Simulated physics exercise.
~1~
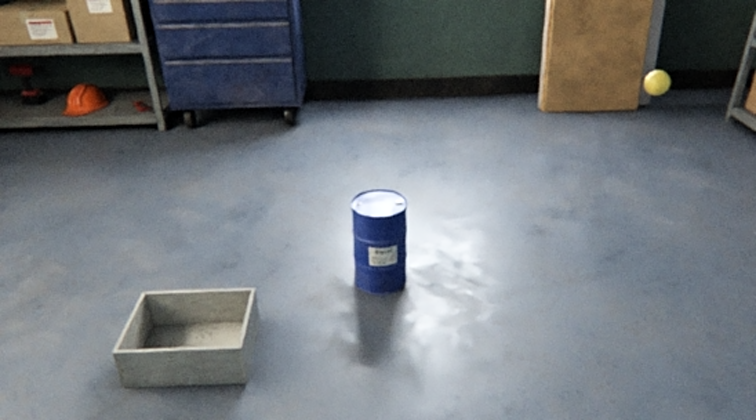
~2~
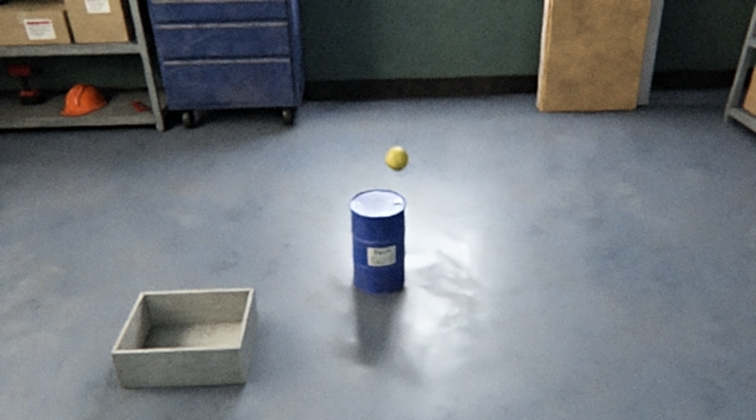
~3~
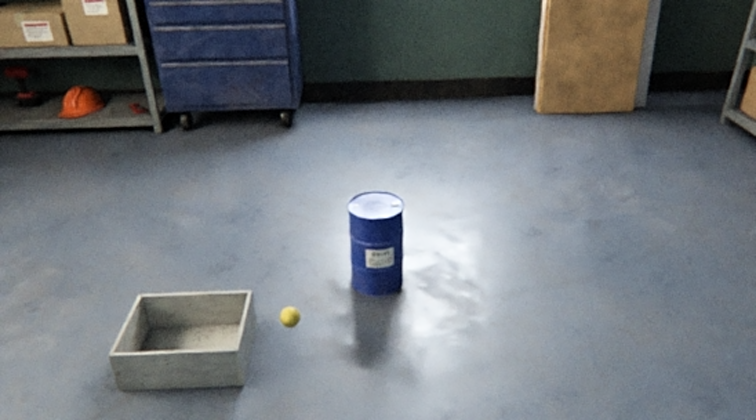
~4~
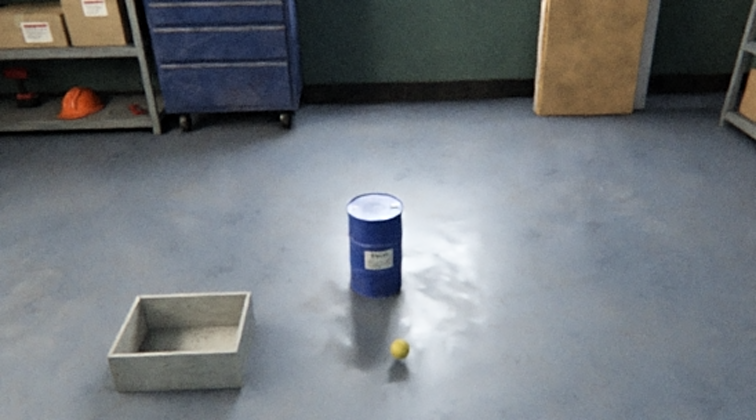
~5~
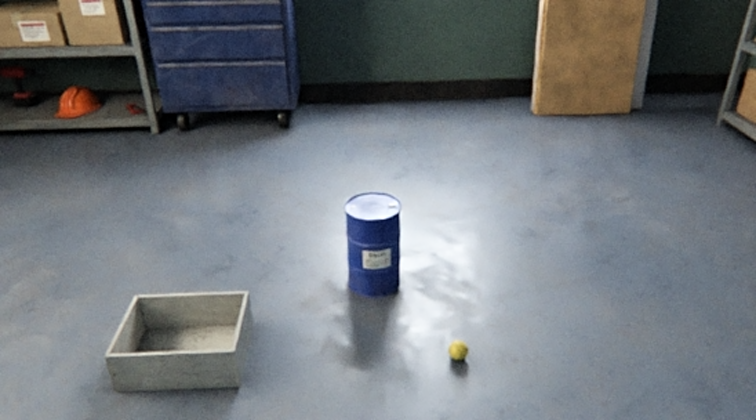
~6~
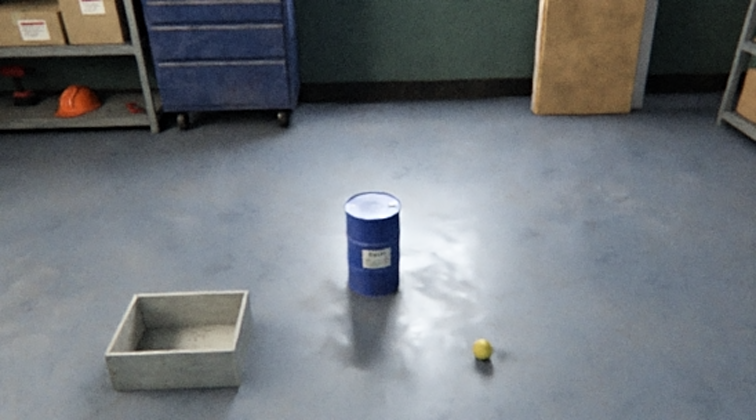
At the start, a small yellow lemon is in the air at the upper right of a workshop, while a blue canister stands mid-floor and an empty, open grey box sits at the lower left. The lemon flies left and passes just above the canister. It drops down toward the right side of the box but does not go in. It then turns back to the right, low in front of the canister. The lemon keeps moving right across the floor, slowing as it goes. It ends on the floor to the right, well outside the box, with the canister still upright.
